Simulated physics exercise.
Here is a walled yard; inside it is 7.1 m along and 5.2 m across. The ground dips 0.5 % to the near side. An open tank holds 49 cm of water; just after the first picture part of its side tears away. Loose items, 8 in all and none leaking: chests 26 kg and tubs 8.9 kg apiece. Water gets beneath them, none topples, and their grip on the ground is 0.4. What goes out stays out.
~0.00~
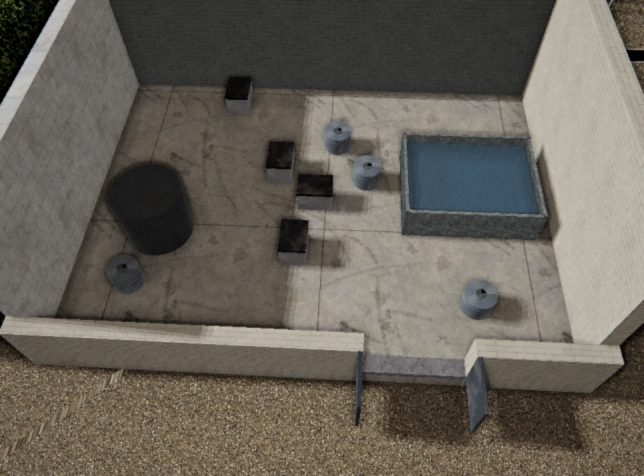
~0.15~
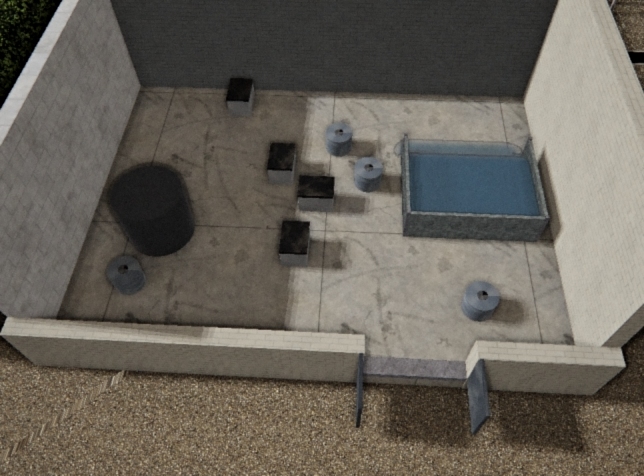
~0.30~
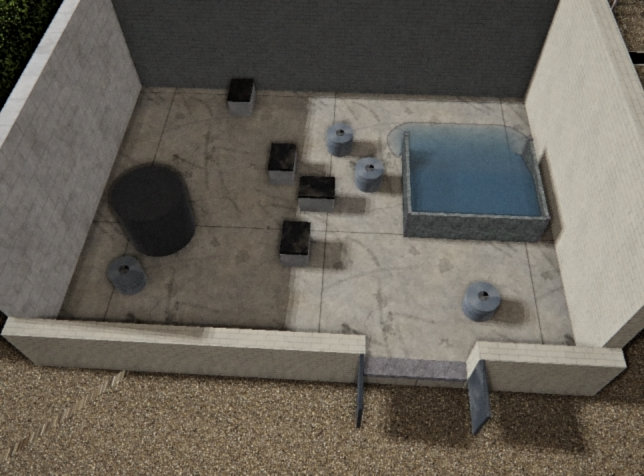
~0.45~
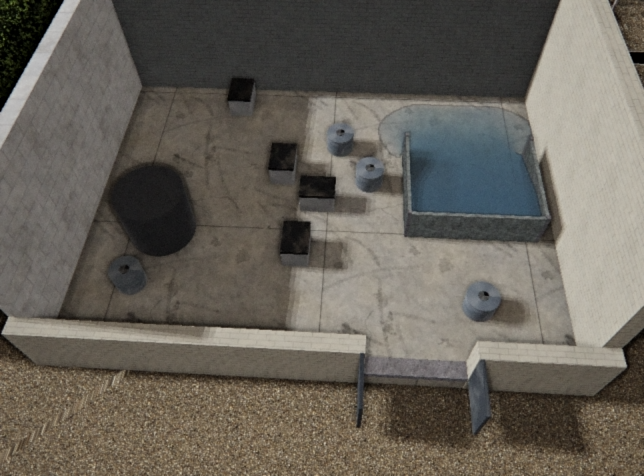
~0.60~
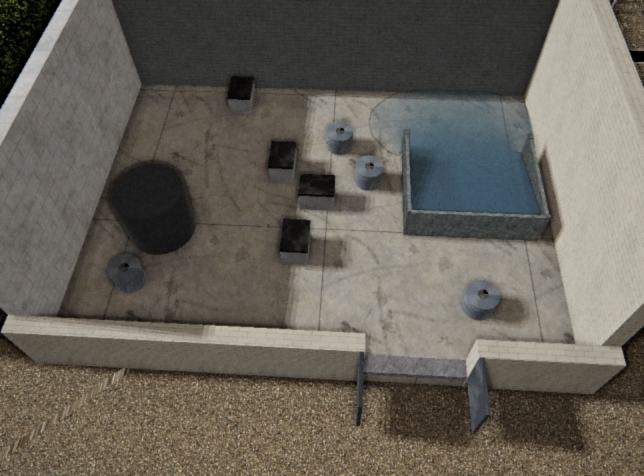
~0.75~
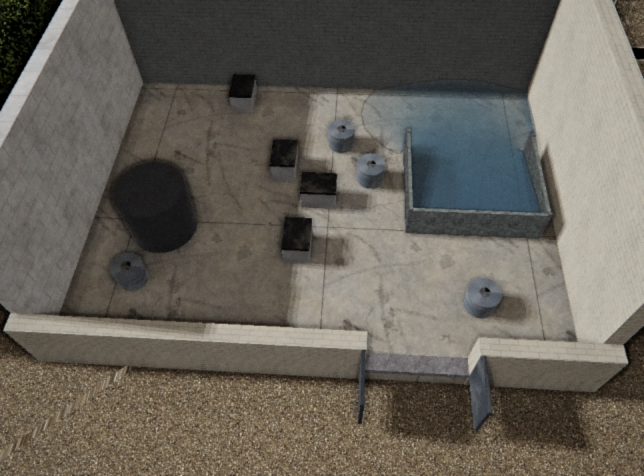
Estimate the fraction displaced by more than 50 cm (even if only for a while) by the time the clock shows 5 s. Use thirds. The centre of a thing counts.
Share: Under a third.
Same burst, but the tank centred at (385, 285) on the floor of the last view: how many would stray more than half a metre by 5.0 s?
In that case 4 of them.
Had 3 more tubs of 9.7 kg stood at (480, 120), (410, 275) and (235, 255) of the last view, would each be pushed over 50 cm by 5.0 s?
In that order: Past it, under, less.
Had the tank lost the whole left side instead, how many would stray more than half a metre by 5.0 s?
In that case 7 of them.
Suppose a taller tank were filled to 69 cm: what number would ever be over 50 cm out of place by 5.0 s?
In that case 3 of them.
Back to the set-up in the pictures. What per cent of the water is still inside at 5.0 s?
Some 100 per cent remains.
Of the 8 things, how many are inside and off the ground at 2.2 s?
I count 0.
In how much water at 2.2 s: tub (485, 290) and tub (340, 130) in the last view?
About 0 and 0 cm.
After 1.1 s 0 of 8 are over 50 cm from their spots; 0 afloat.
After 2.2 s 0 of 8 are over 50 cm from their spots; 0 afloat.
After 3.5 s 2 of 8 are over 50 cm from their spots; 0 afloat.
After 5.0 s 2 of 8 are over 50 cm from their spots, and 2 have been at some point; 1 afloat.
